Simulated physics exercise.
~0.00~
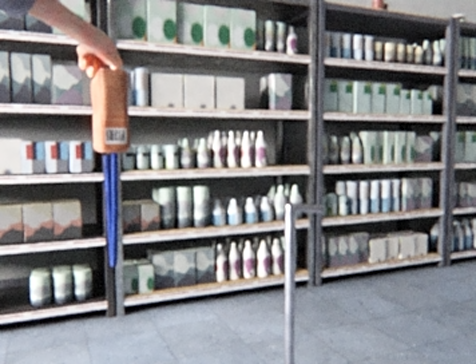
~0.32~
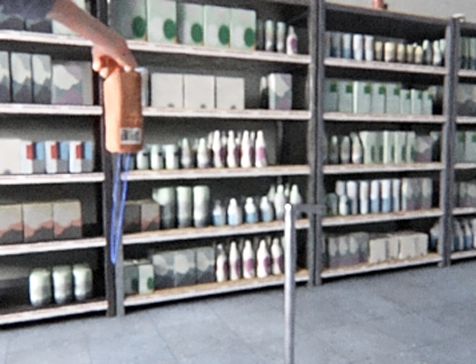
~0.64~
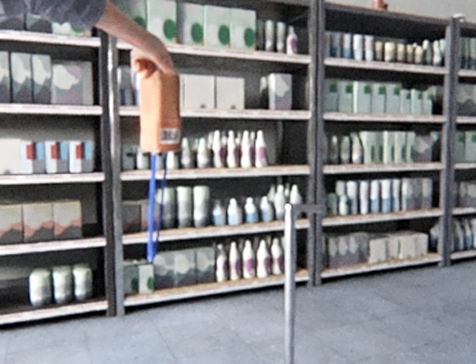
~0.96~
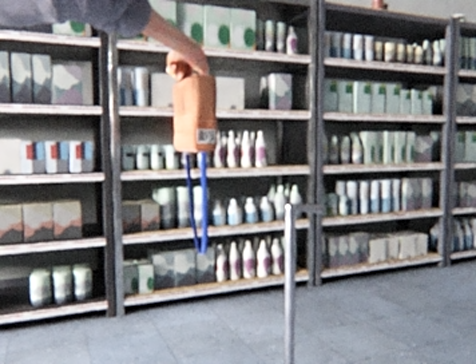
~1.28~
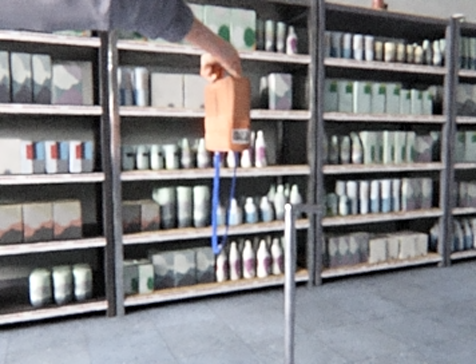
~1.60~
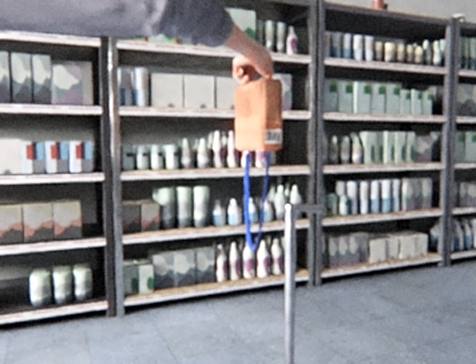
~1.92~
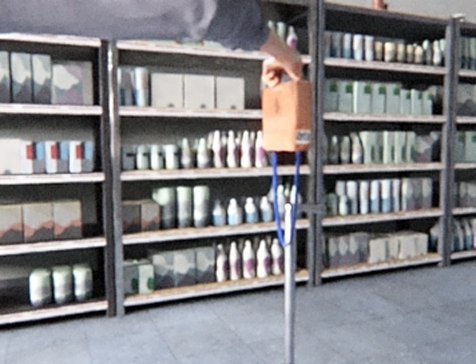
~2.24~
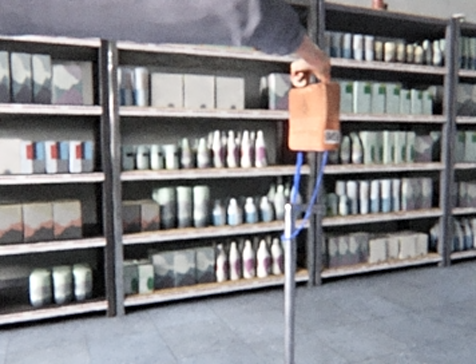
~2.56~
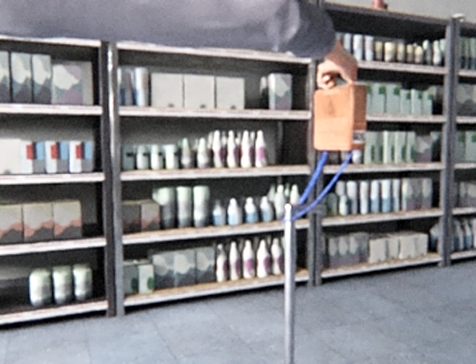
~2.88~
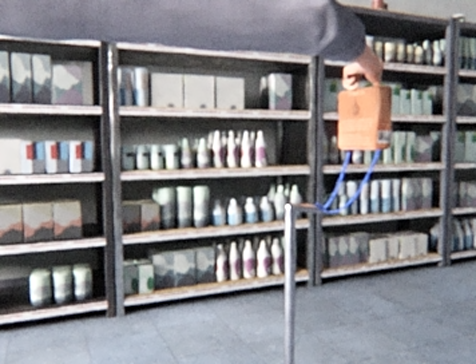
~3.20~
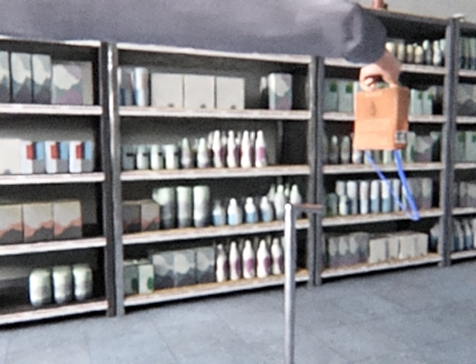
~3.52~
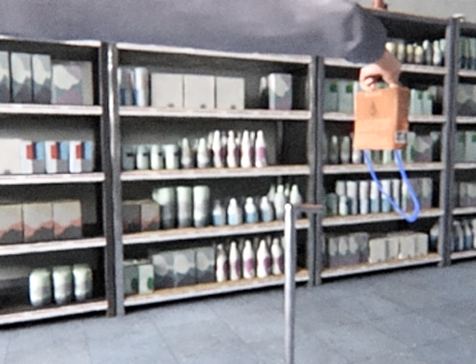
In the video, a hand carries an orange bag with a dangling blue ribbon loop rightward past shelves of bottles and boxes; the loop drags across a hooked post, then swings clear, and the bag stops beyond the post, still held upright.
